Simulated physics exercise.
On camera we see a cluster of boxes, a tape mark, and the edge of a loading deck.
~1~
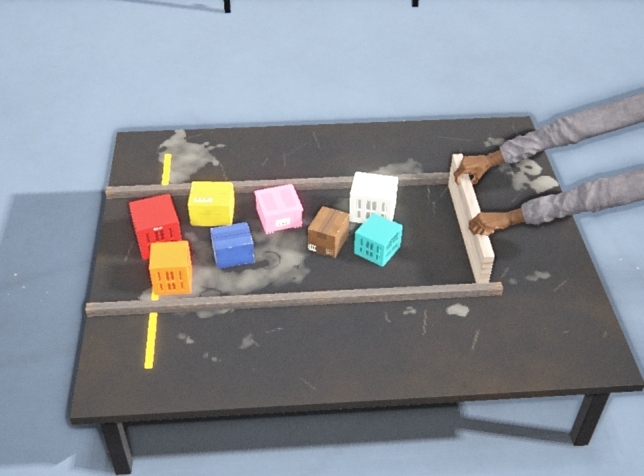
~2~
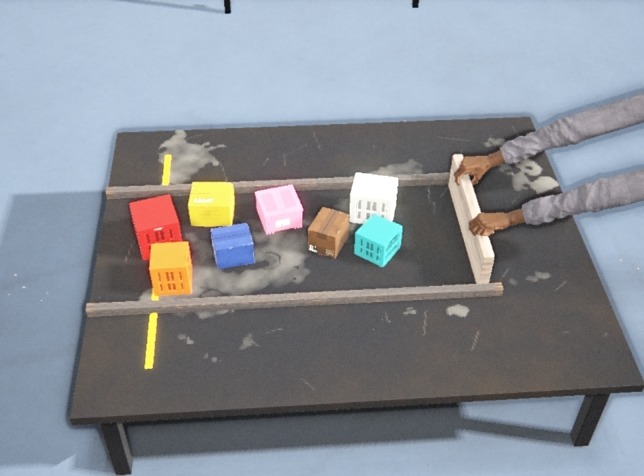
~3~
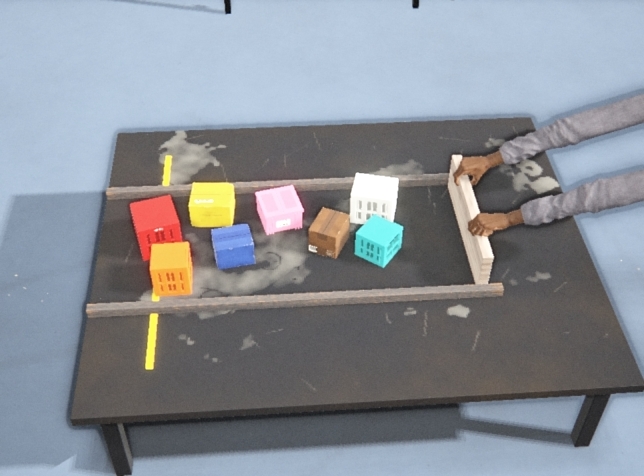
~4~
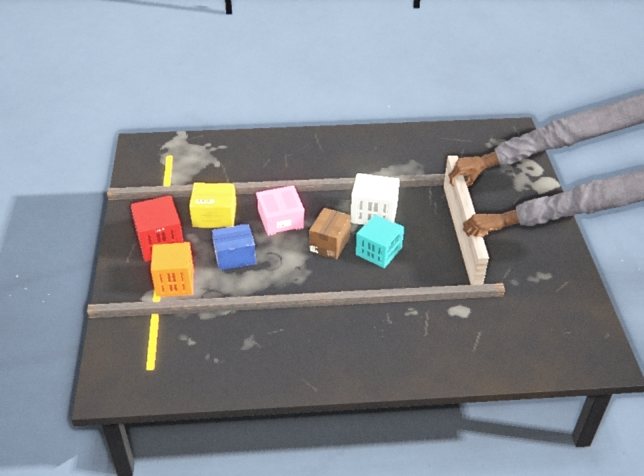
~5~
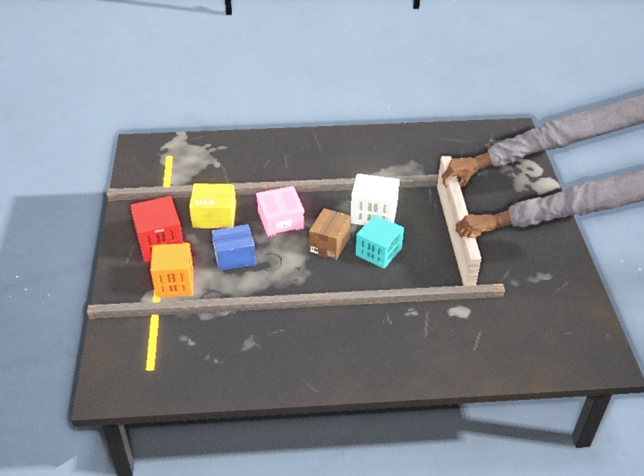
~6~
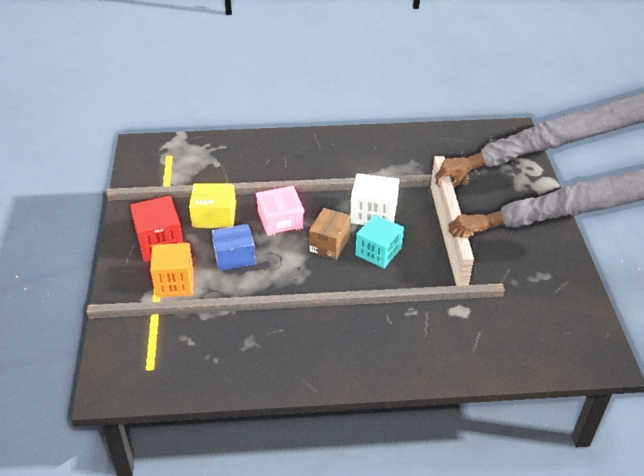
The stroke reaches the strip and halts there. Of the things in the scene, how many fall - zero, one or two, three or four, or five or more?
After that push, what drops off the edge is more than two, under five.
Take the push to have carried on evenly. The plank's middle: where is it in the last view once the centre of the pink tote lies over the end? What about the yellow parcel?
At (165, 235) for the pink tote; at (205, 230) for the yellow parcel.
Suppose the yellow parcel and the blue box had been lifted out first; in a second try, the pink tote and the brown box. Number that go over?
You'd see 2 fallen, and 2 in the other try.
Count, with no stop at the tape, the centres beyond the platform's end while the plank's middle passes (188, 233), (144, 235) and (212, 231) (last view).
1, 5 and 0.
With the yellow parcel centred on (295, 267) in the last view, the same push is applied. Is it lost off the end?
In that case it never drops.
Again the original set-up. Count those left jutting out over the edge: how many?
Result: 1.
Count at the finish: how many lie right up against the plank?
Tally at the end: 2.
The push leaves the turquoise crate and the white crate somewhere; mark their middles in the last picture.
First (140, 268), then (137, 209).
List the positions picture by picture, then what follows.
Red crate (156, 227); orange crate (171, 268); yellow parcel (212, 204); plank (469, 218); tape (159, 248), in the first frame.
Orange crate (171, 269); brown box (329, 233), in the second frame.
Yellow parcel (212, 205); pink tote (279, 210), in the third frame.
Red crate (158, 228); turquoise crate (380, 241), in the fourth frame.
Orange crate (173, 270); plank (457, 220), in the fifth frame.
Red crate (157, 229); orange crate (172, 270); yellow parcel (213, 206); plank (450, 220); tape (161, 249), in the sixth frame.
Soon after, none off yet; red crate at rest near (157, 229); orange crate at rest near (172, 270); yellow parcel at rest near (213, 206).
Then, none off yet; red crate moved a little near (142, 231); orange crate moved about its own width near (149, 277); yellow parcel moved about its own width near (158, 202).
By the end, the number that fall off is three or four; fallen, pink tote, yellow parcel, orange crate and red crate.
